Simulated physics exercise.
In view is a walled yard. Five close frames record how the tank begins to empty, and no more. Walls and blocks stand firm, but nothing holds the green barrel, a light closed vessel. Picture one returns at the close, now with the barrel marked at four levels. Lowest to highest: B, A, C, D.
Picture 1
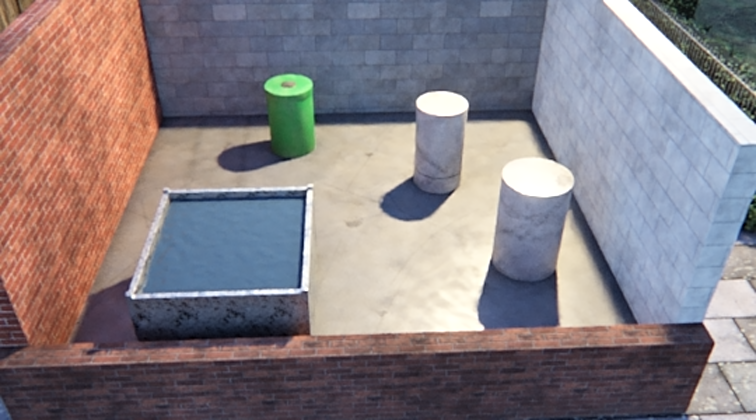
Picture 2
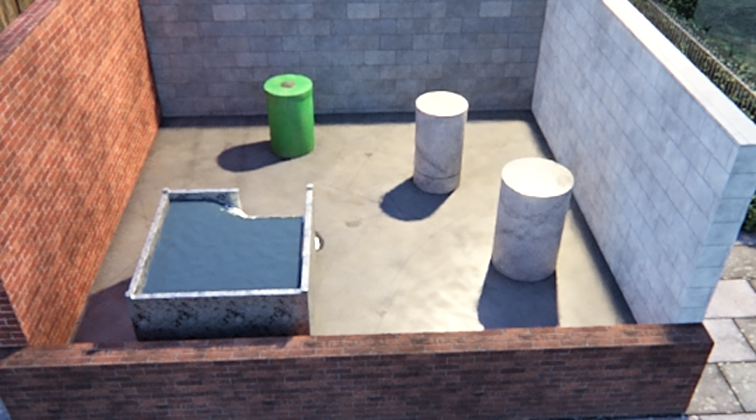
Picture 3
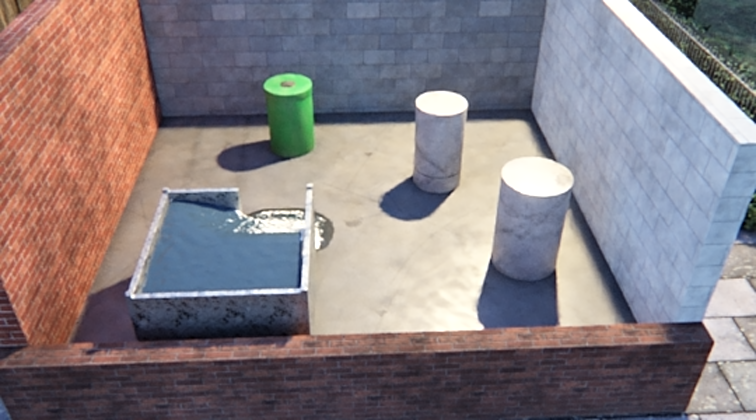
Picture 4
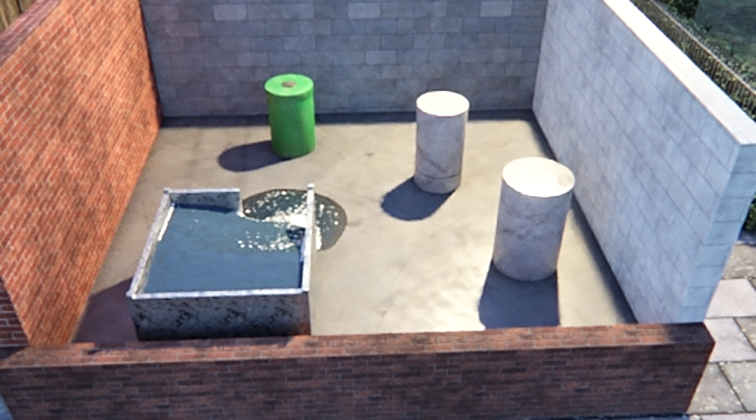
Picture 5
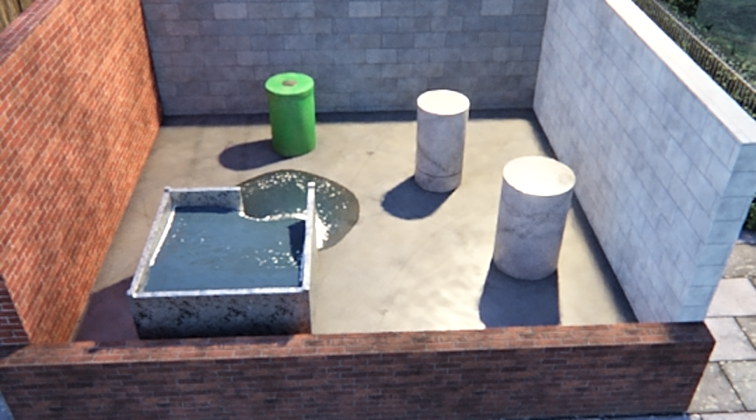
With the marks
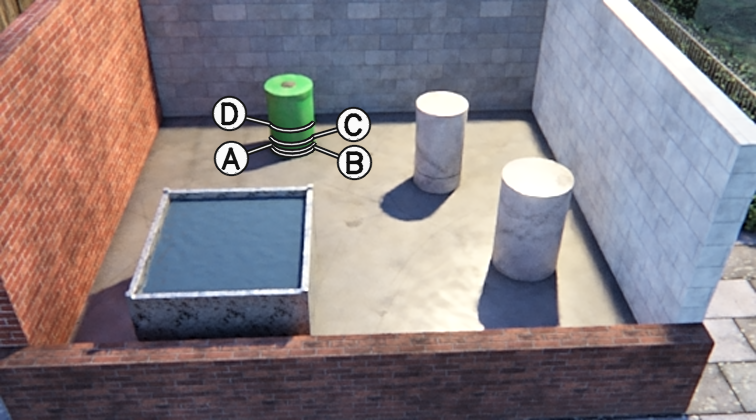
A walled yard with red brick on the left and front, grey block behind and a pale wall on the right is seen from above by a still camera. A green barrel stands at the back, two whitish cylinders stand to the right, and a water-filled tank sits front left. The tank's back right corner opens, and water pours out, spreading across the floor in a widening dark pool.
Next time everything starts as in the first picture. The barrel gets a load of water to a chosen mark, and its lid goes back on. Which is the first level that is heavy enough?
Line D just does it.
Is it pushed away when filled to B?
Yes, that goes wrong.
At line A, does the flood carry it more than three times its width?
No, it does not.
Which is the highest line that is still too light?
C.
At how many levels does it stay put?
One.
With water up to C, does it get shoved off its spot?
Yes, that goes wrong.
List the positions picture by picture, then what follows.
In the first picture, lid of the green barrel at (289, 85); tank full, its middle at (230, 243).
In the second picture, water covers 1 % of the ground, mostly out of sight from here.
In the third picture, water covers 3 % of the ground, mostly out of sight from here.
In the fourth picture, 5 % of the ground under water, its edge towards the barrel at (331, 204).
In the fifth picture, lid of the green barrel at (290, 83); 8 % of the ground under water, its edge towards the barrel at (281, 172).
In white, A at (292, 151); B at (292, 155); C at (291, 144); D at (290, 130); from the bottom up B, A, C, D.
If A is chosen, it is pushed about twice its own width away.
If B is chosen, it is pushed about twice its own width away.
If C is chosen, it is pushed about half its own width away.
If D is chosen, it does not move.
